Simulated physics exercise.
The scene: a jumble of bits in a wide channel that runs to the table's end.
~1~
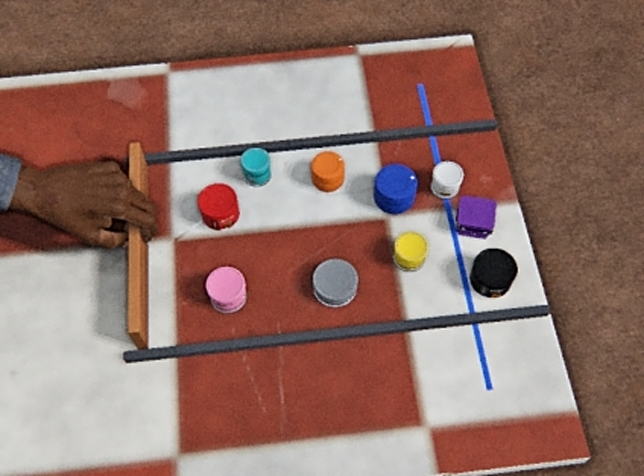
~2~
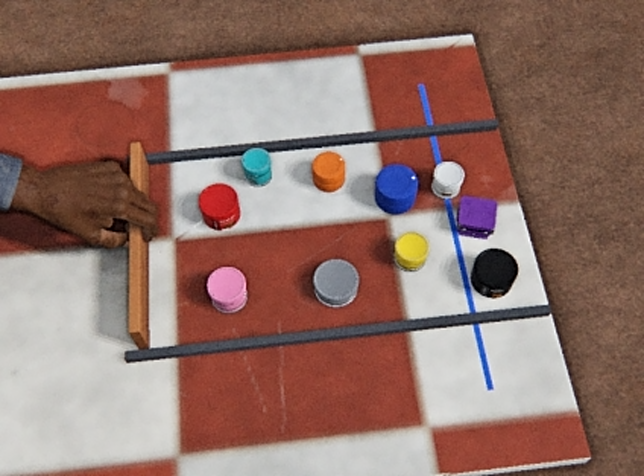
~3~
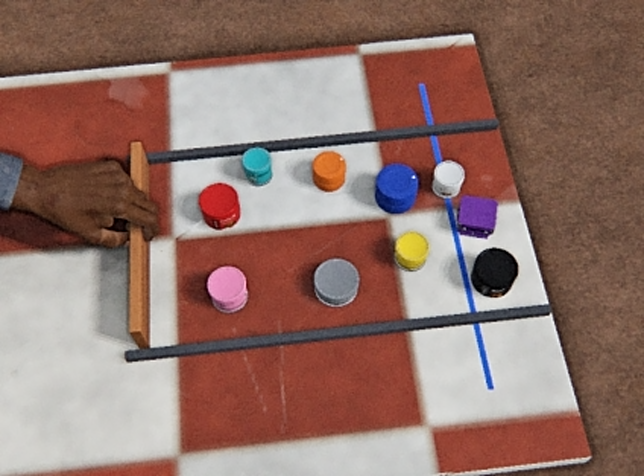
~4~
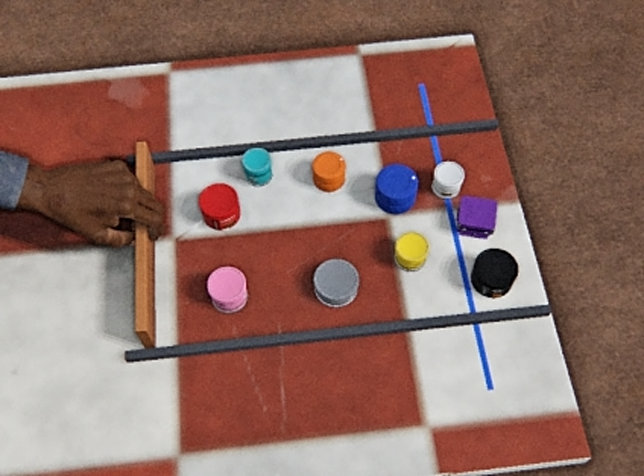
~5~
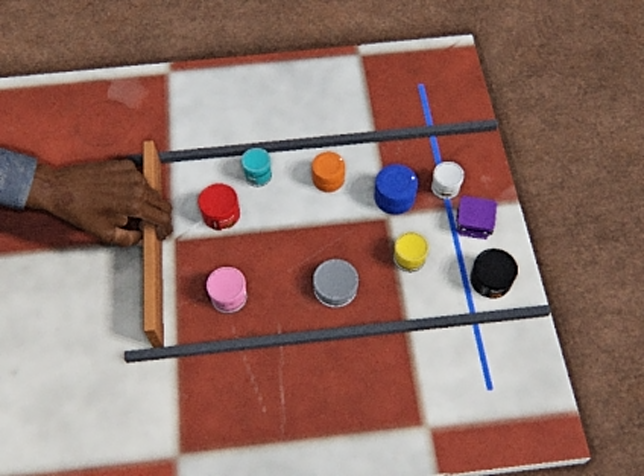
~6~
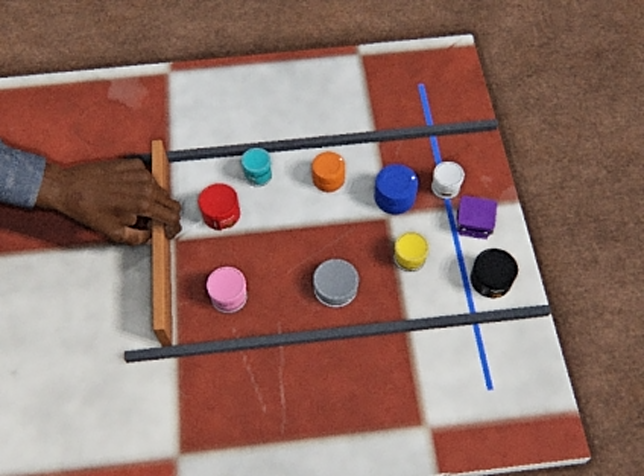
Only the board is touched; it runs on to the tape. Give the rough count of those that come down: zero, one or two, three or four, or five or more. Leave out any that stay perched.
Here the number that fall off is one or two.
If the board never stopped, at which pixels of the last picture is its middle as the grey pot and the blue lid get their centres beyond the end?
Its middle is around (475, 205) and around (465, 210).
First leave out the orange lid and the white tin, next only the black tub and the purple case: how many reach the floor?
First 1, then 1.
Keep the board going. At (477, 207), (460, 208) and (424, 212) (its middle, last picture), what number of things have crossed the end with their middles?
It would be 4, 2 and 0.
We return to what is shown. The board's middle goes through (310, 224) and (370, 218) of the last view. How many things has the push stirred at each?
First 5, then 8.
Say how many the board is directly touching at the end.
The number is 4.
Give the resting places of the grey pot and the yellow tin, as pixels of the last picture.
About (523, 286), and the other about (475, 240).
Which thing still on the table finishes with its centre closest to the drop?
That is the blue lid.
Soon after, none off yet; black tub at rest near (494, 274); purple case at rest near (476, 218); white tin at rest near (447, 181).
In the end, the number that fall off is one or two; gone, white tin and black tub.
